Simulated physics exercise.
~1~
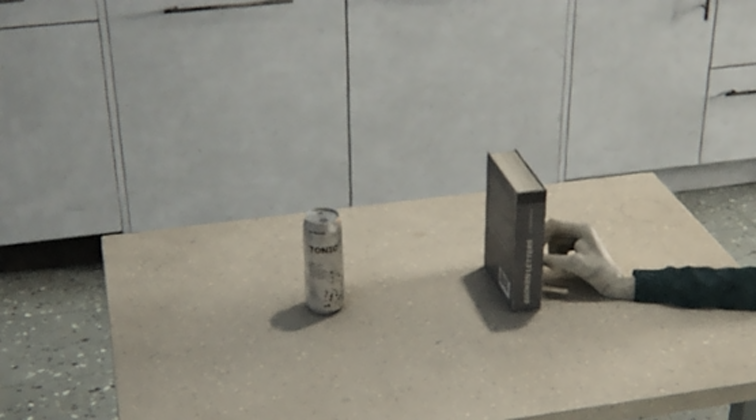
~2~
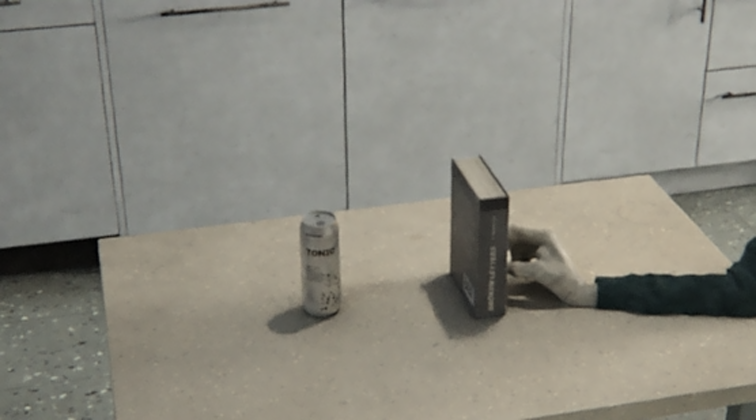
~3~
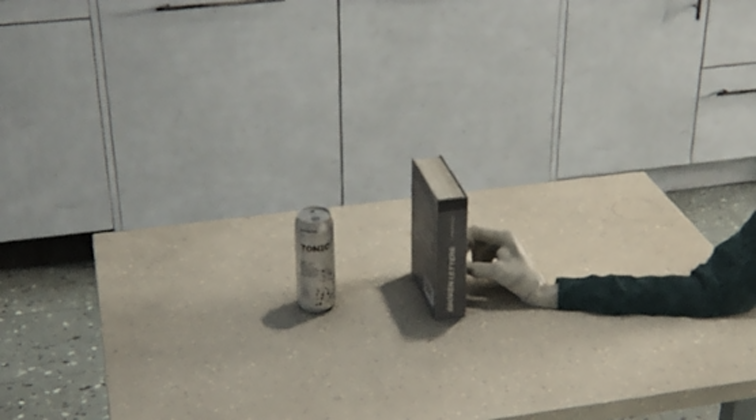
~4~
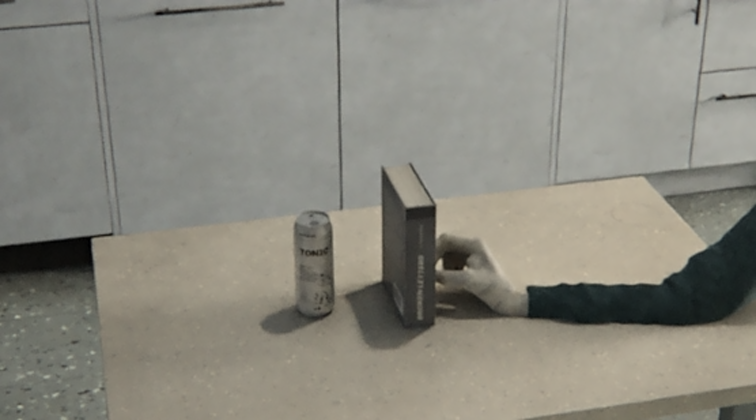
On a kitchen table, a hand pushing an upright grey book steadily left towards a white can, the book still standing.
